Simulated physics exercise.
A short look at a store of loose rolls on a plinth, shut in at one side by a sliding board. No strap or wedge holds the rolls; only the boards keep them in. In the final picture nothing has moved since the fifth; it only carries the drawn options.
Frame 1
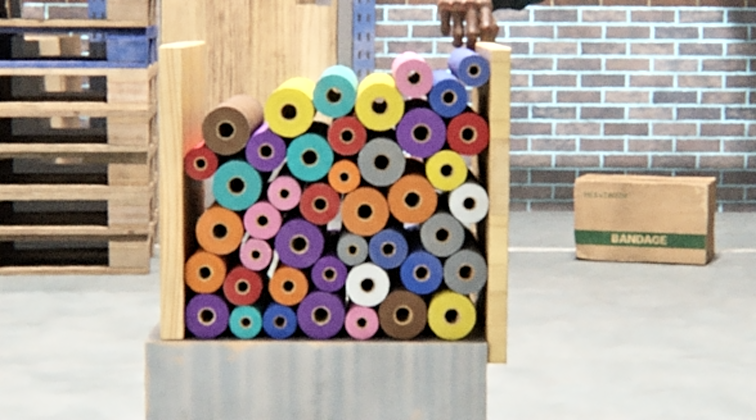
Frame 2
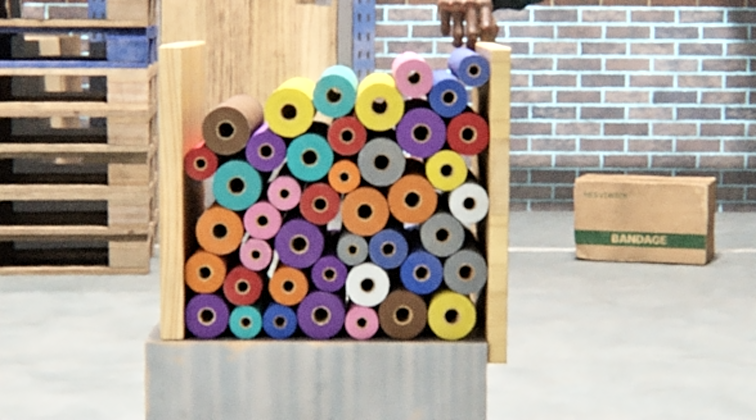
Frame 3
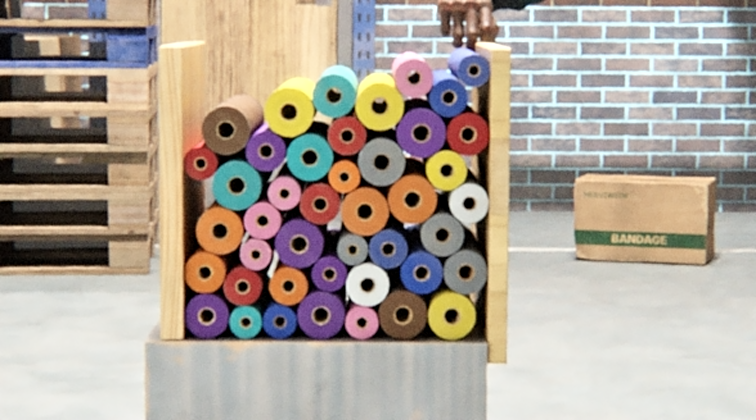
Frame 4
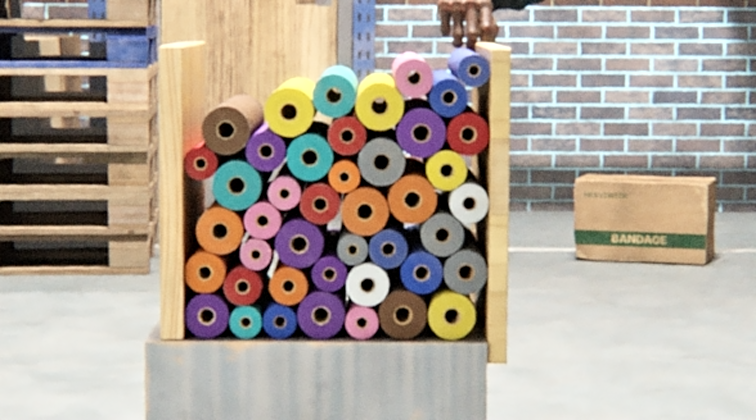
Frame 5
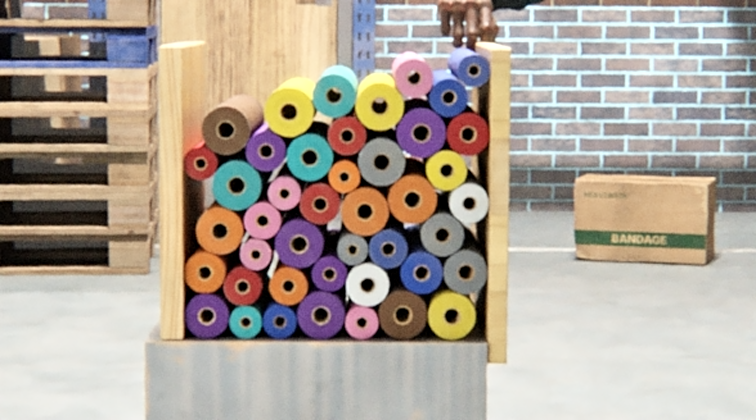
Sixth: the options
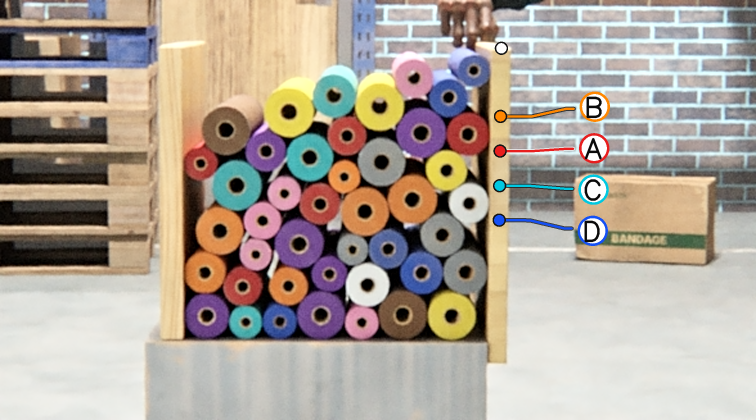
Colourful rolls sit stacked between upright wooden boards on a plinth, and nothing visibly moves.
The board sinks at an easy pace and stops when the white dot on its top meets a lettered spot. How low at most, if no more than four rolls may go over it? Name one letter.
D is the limit.
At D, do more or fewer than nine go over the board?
It loses fewer than nine.
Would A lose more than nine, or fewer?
It loses fewer than nine.
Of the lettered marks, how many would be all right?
The number is four.
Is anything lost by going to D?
Yes, at D.
On the marked copy, A at (500, 151); B at (501, 116); C at (500, 186); D at (500, 220); the white dot at (502, 48).
Following D. Soon after the start, top of the board (490, 133).
Later, top of the board (489, 219).
In the end, top of the board (489, 219), four out over the board.
As for the rest, A one out over the board; B none out over the board; C three out over the board.
